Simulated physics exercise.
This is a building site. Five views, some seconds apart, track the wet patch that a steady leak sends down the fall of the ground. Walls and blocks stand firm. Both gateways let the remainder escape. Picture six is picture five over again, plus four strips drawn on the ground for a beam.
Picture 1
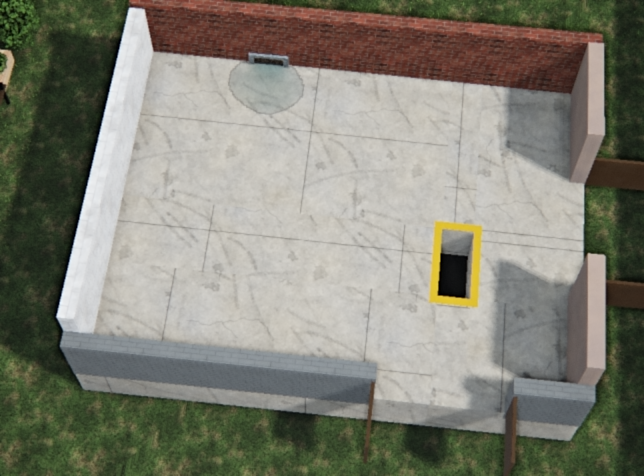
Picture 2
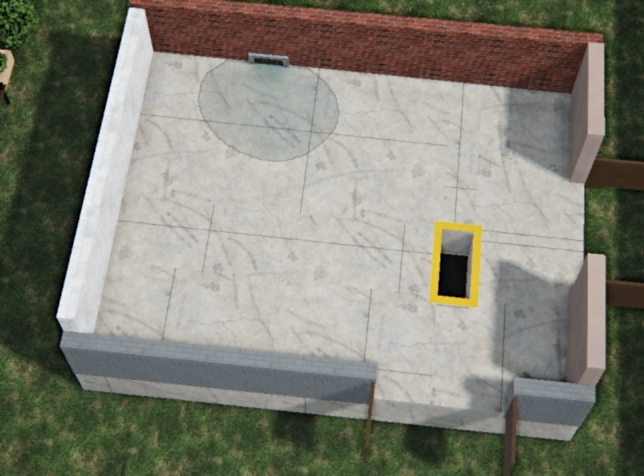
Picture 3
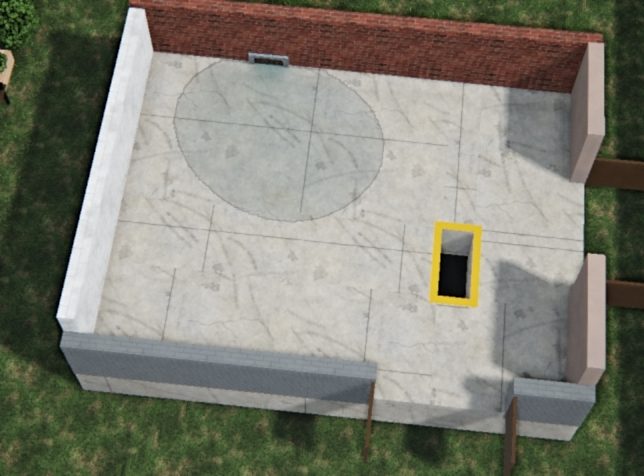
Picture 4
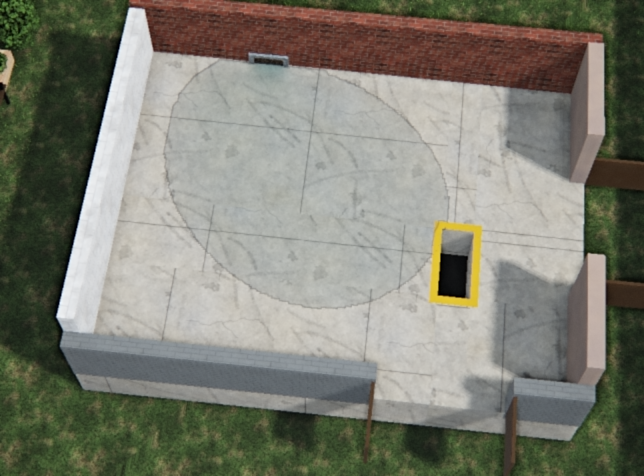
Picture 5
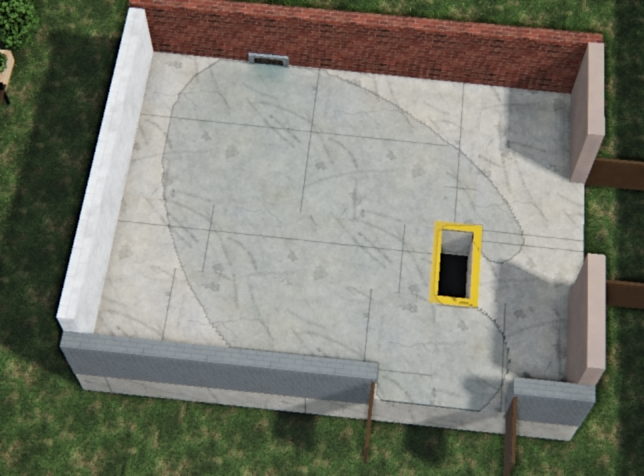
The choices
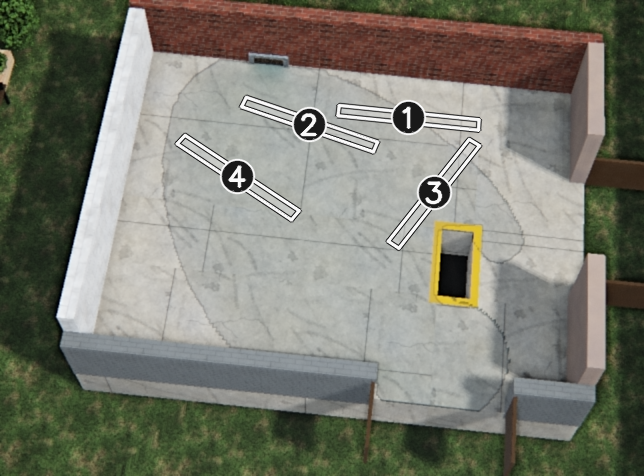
A thin sheet of water spread from an opening by the brick wall across the walled pale floor, widening toward the lower right until it reached both sides of the yellow-edged hole.
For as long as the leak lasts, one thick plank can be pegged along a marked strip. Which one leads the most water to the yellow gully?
The answer is position 4.
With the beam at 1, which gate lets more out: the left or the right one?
The left one.
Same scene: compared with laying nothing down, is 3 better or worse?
Worse.
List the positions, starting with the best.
4, 1, 2, 3.
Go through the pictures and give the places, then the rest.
In the first picture, outfall at (269, 60); yellow gully at (456, 263); open gate at (440, 391); open gate at (569, 238); 2 % of the ground under water, visible out to (287, 104); yellow gully still dry.
In the second picture, 8 % of the ground under water, visible out to (303, 150); yellow gully still dry.
In the third picture, 19 % of the ground under water, visible out to (294, 216); yellow gully still dry.
In the fourth picture, 36 % of the ground under water, visible out to (339, 302); yellow gully still dry.
In the fifth picture, 54 % of the ground under water, visible out to (484, 344); yellow gully taking water.
In white, 1 from (338, 110) to (478, 124); 2 from (243, 102) to (375, 146); 3 from (393, 244) to (474, 142); 4 from (181, 139) to (295, 215).
With 1, about 23 % of the stream goes into the yellow gully, about 76 % out by the gates.
With 2, about 10 % of the stream goes into the yellow gully, about 90 % out by the gates.
With 3, about 3 % of the stream goes into the yellow gully, about 96 % out by the gates.
With 4, about 46 % of the stream goes into the yellow gully, about 54 % out by the gates.
